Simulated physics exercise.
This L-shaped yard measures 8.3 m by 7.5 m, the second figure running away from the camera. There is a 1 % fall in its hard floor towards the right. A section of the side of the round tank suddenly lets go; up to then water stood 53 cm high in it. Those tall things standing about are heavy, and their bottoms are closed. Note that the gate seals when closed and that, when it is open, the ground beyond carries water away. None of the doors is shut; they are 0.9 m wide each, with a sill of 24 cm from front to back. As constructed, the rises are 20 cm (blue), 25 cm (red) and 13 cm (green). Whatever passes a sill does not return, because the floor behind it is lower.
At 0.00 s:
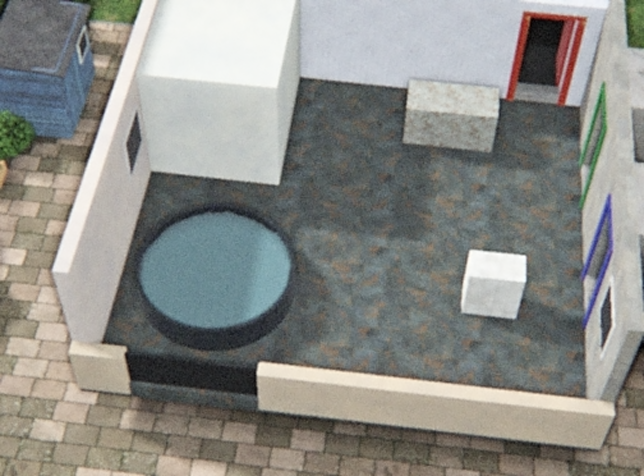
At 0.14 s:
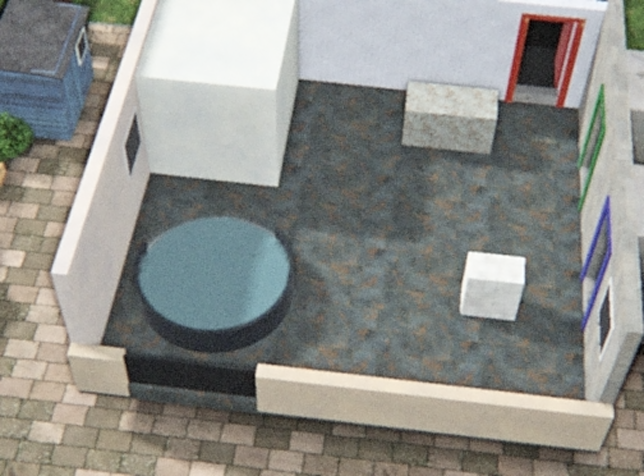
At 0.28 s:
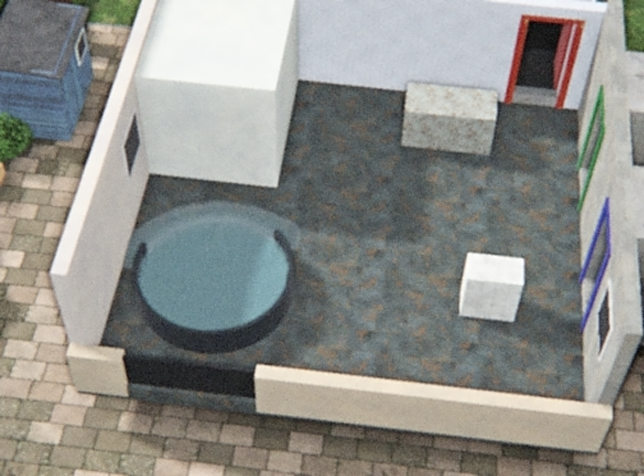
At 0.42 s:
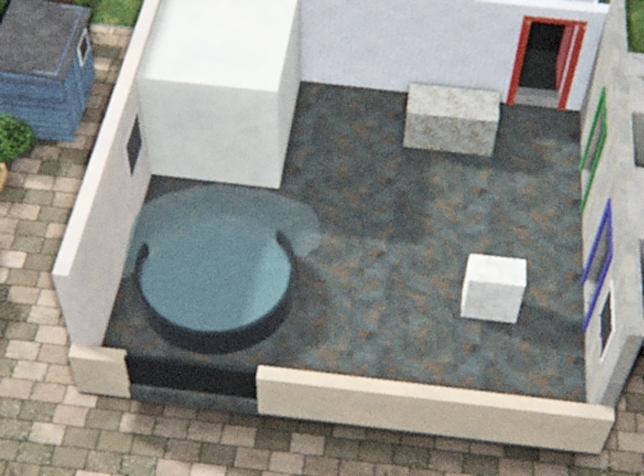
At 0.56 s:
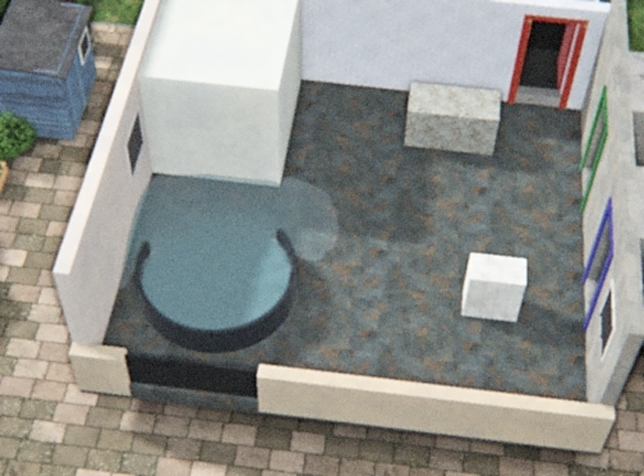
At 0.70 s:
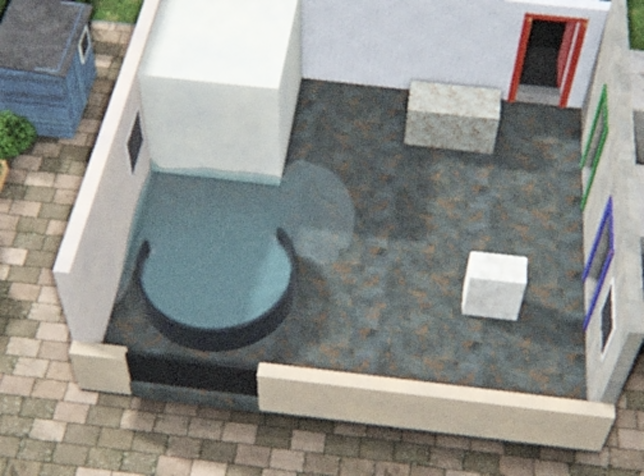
A walled yard with a dark, mottled hard floor is seen from high above, with paving and a blue shed outside at the left. A round tank of still water sits near the front left, a large white block behind it, two smaller pale blocks to the right, and red, green and blue openings around the walls. The tank's far side opens and water pours out, spreading back to the white block and rightward across the floor.
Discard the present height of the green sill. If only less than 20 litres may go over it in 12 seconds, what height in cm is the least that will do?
It needs to be about 12.5 cm high.
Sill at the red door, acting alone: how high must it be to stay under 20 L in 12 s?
I'd raise red to close to 6.5 cm.
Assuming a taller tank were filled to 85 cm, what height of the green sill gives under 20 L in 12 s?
Roughly 24 centimetres would do it.
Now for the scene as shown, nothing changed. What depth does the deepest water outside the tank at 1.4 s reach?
About 47 cm at most.
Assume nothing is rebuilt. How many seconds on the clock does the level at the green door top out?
At roughly 4.5 s.
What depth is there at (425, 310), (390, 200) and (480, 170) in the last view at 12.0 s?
Close to 6, 2 and 6 cm, one after the other.
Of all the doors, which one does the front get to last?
That one's the blue door.
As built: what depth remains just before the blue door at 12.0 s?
The depth there is around 10.0 cm.
After 1.4 s water covers 20 % of the floor, deepest (47 cm) near (205, 191); it has not reached the green door.
After 3.0 s water covers 40 % of the floor, deepest (28 cm) near (139, 252); it has not reached the green door.
After 12.0 s water covers 95 % of the floor, deepest (14 cm) near (585, 281); 11 cm at the green door, 16 litres in over its 13 cm sill.
At the green door as built, the water arrived by 3.6 s and peaked near 18 cm at 4.6 s.
Run again over the same 12 s with other heights there, 34 litres in over 11 cm, 8 litres over 14.5 cm. The limit of 20 litres is kept from about 12.5 cm up.
